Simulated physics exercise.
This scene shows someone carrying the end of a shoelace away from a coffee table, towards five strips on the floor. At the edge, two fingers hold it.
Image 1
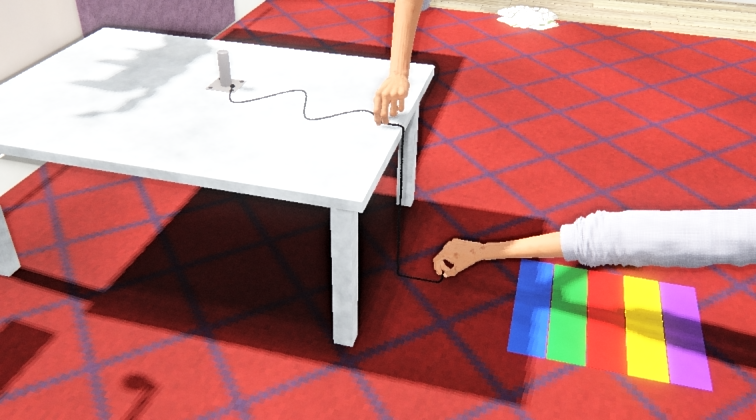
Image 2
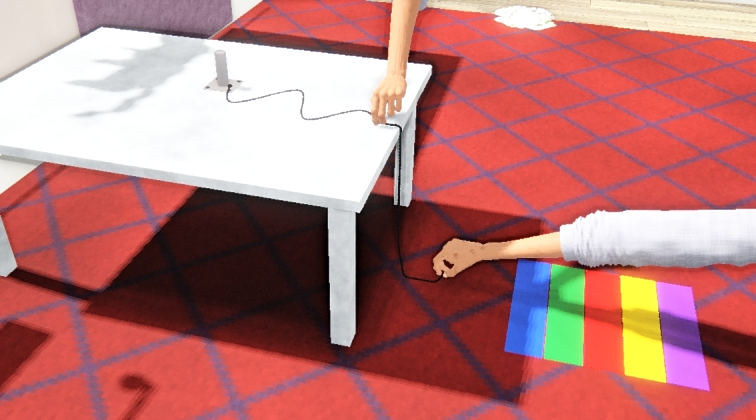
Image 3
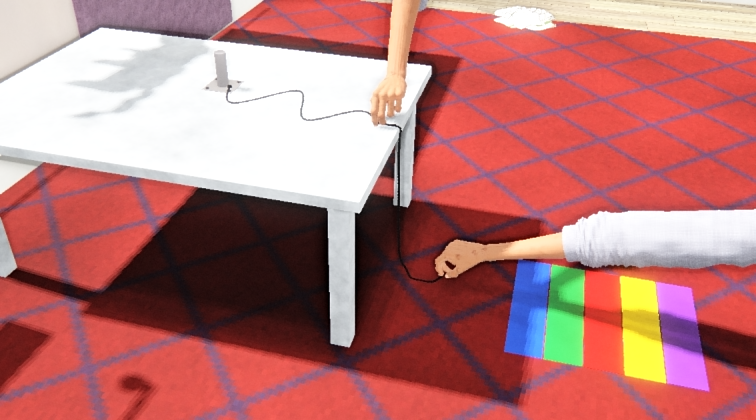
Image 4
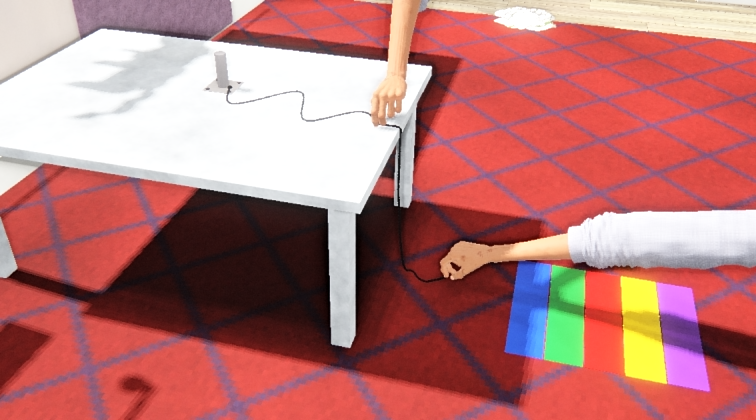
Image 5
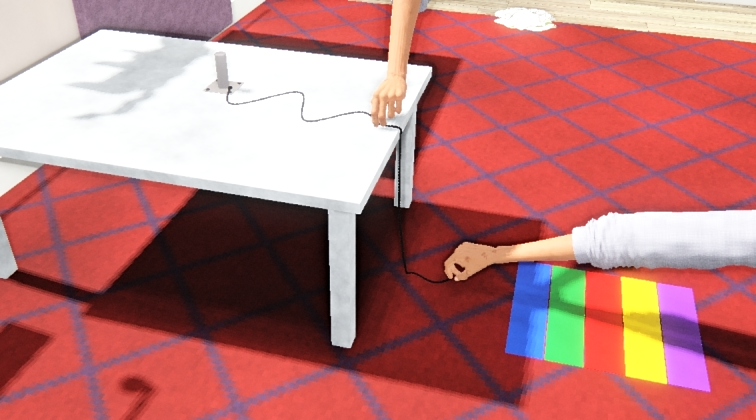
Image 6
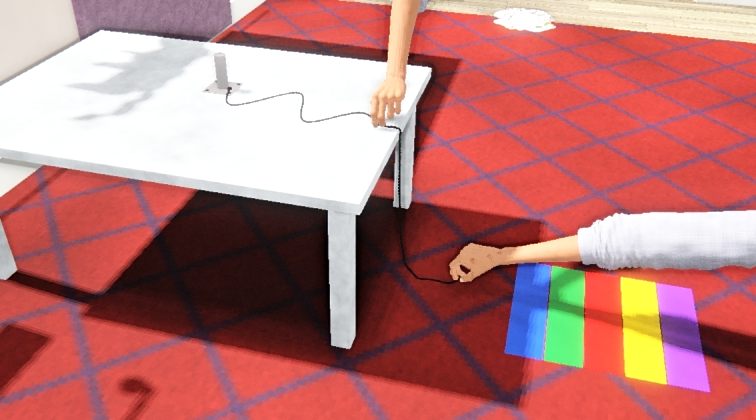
A hand in a white sleeve draws the end of a thin dark lace slowly and slightly rightward over a red, diamond-patterned carpet, seen from above by a still camera. The lace winds from a small upright grey post across a white table, where another hand touches it at the edge. Blue, green, red, yellow and purple strips lie at right, left to right.
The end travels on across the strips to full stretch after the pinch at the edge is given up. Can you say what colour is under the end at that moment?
Yes, it is purple.
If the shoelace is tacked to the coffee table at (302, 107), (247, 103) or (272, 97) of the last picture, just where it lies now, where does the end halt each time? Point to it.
Result per try (px, approx.): (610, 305); (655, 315); (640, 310).
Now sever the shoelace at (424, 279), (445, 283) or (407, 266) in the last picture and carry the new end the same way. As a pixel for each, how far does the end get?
The three tries give approximately (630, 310), (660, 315) and (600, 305).
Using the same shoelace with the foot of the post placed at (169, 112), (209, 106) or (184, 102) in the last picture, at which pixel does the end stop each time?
Try by try, about (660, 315), (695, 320) and (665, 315).
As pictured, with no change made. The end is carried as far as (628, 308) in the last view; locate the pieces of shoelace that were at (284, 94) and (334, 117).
To (320, 102) and (411, 143).
Soon after, end near (628, 308); over yellow.
Then, end near (666, 314); over purple.
At full stretch, end near (689, 318); over purple. Over purple.
